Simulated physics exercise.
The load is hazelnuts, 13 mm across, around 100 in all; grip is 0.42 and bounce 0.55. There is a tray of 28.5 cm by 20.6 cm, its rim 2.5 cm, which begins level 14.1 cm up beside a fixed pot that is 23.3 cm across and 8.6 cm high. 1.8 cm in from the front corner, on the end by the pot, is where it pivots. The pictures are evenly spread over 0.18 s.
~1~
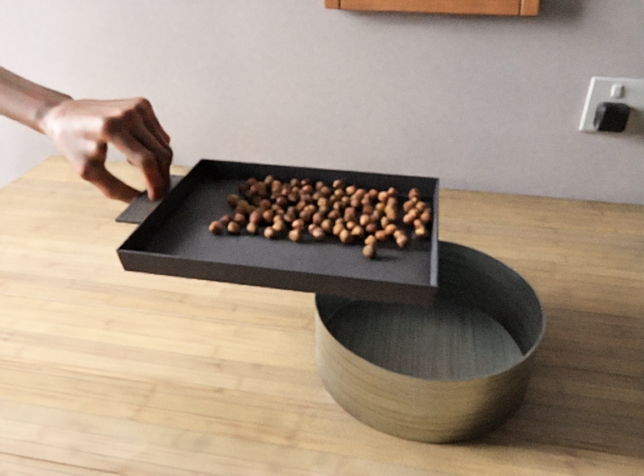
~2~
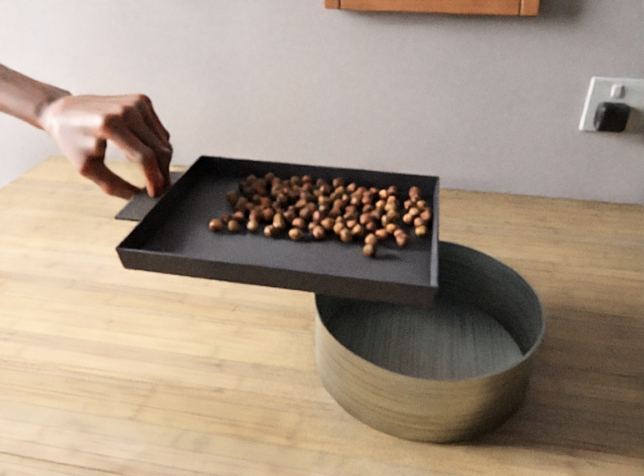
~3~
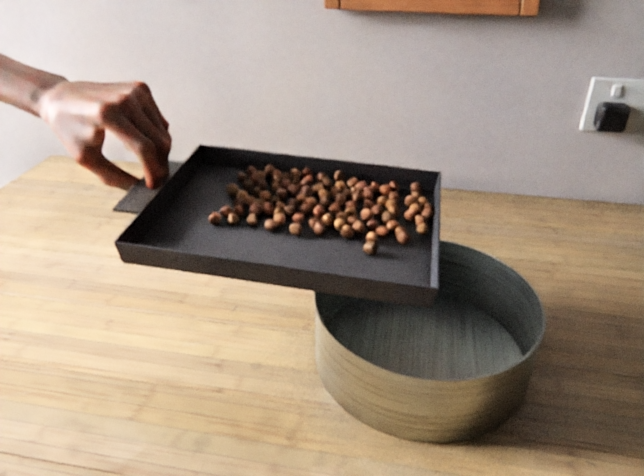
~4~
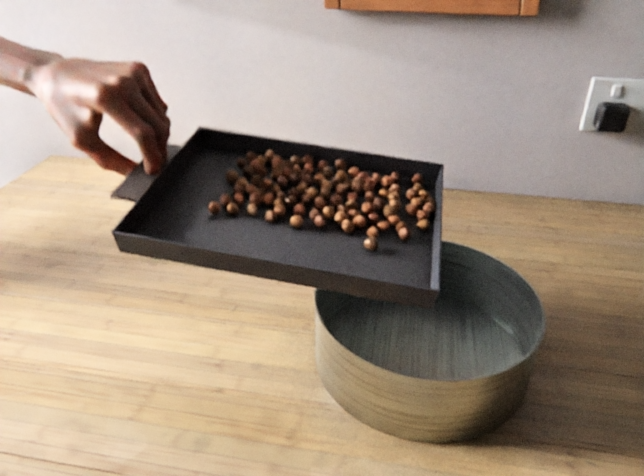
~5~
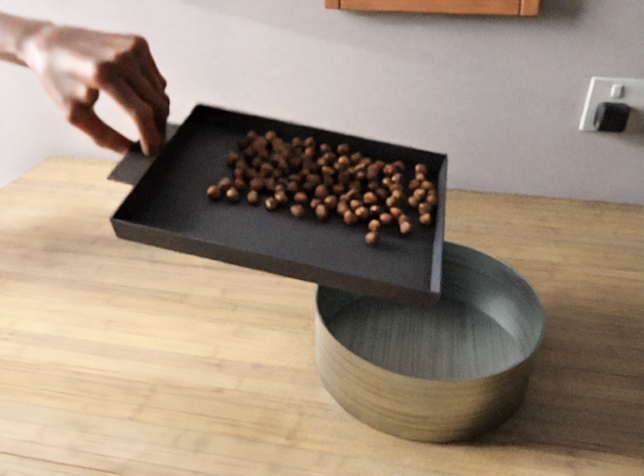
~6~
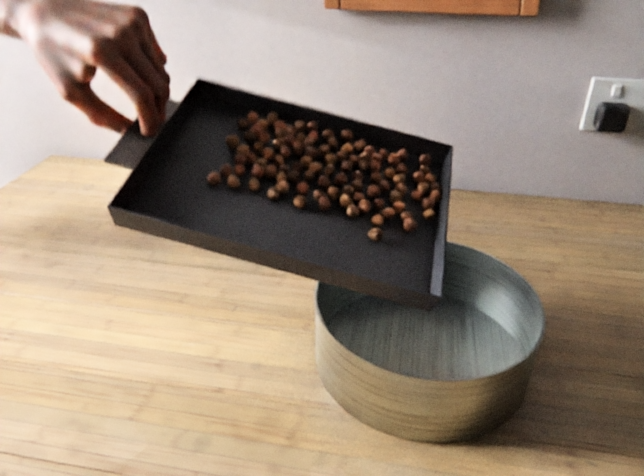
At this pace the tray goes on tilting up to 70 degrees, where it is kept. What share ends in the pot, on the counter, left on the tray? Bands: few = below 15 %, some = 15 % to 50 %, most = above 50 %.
Pot: Few, counter: Most, tray: Some.
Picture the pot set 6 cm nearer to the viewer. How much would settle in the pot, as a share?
In that case about 55 percent would end up there.
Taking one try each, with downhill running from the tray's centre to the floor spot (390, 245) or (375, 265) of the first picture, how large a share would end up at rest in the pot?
That would be close to 25 per cent and then close to 20 per cent.
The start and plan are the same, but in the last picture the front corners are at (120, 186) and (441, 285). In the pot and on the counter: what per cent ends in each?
Final per cent - pot 10, counter 0.
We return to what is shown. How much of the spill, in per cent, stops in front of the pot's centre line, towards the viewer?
About 100 percent of the spill.
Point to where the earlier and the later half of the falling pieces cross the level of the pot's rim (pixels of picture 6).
The first half passes near (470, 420) and the second half near (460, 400).
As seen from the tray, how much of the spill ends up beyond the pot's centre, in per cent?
That comes to roughly 90 percent.
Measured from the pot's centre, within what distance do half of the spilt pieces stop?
That comes to near 30 cm.
Then, 0.17 s after the last picture, tilt 47 degrees; the tray holds 100 %, the pot 0 %.
Then, 0.28 s after the last picture, tilt 64 degrees; the tray holds 100 %, the pot 0 %.
Then, 0.52 s after the last picture, tilt 70 degrees; the tray holds 45 %, the pot 5 %.
In the end, pot 5 %, counter 65 %, tray 30 %.
